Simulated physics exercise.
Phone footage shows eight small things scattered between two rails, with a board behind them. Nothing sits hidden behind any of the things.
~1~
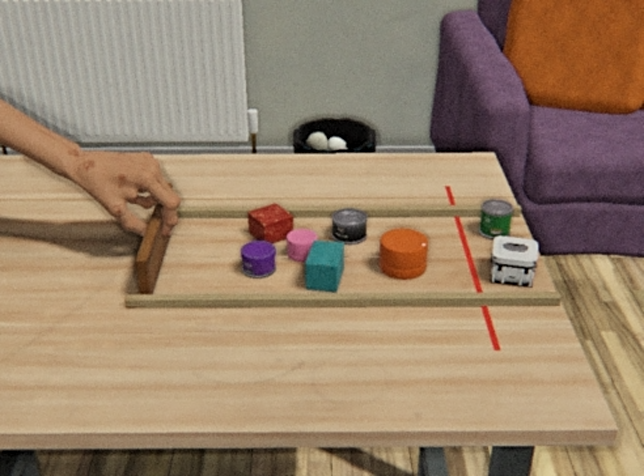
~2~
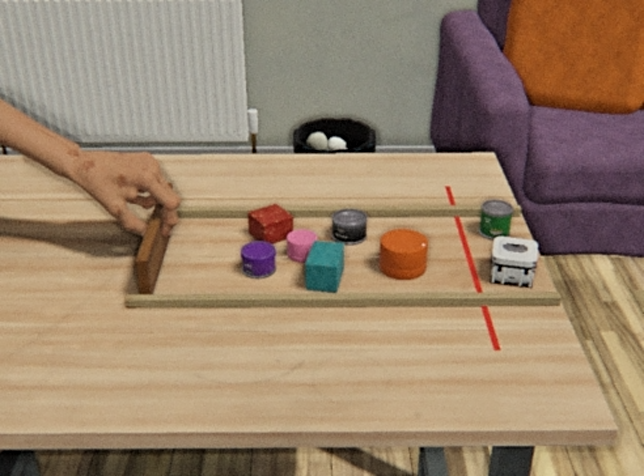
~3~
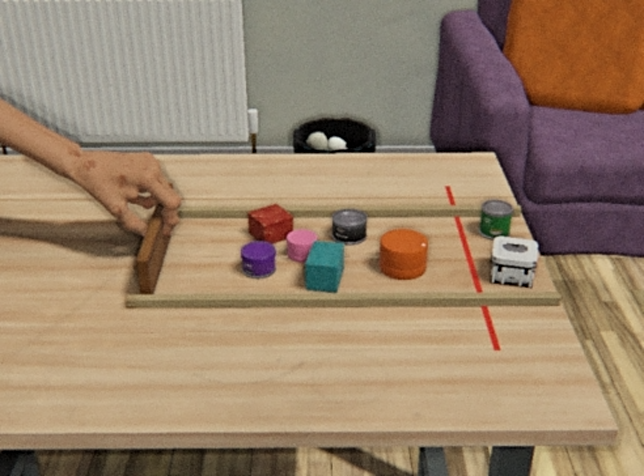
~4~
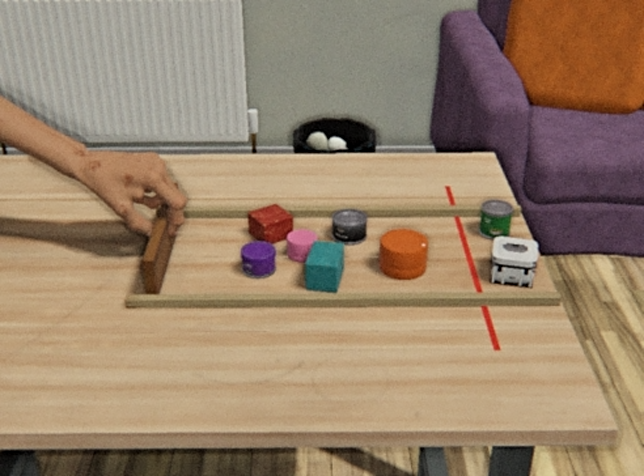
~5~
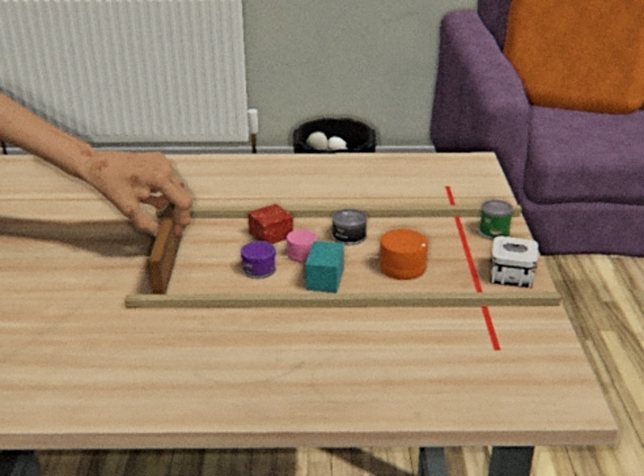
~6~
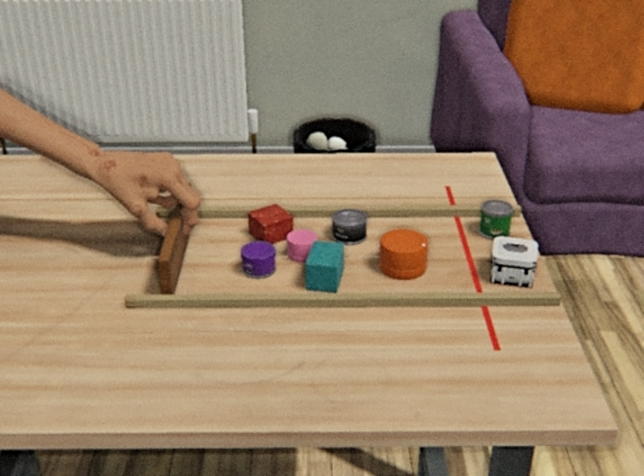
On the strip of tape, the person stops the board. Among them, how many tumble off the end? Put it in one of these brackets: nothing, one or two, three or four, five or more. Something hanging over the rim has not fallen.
Bracket: One or two.
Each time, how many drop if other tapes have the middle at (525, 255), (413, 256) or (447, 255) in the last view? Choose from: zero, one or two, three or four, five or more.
More than four; none at all; none.
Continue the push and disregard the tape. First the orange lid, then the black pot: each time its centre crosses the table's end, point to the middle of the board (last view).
First near (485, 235), second near (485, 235).
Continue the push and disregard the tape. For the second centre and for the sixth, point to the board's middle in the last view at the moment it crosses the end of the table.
I'd put the first at about (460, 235) and the next at about (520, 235).
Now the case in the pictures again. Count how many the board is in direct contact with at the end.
At rest, 4 are in contact.
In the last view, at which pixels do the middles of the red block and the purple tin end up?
First (479, 225), then (490, 259).
A little later, none off yet; white case at rest near (514, 261); green pot at rest near (496, 220); orange lid at rest near (403, 254).
When it is over, the number that fall off is one or two; down, green pot and white case.
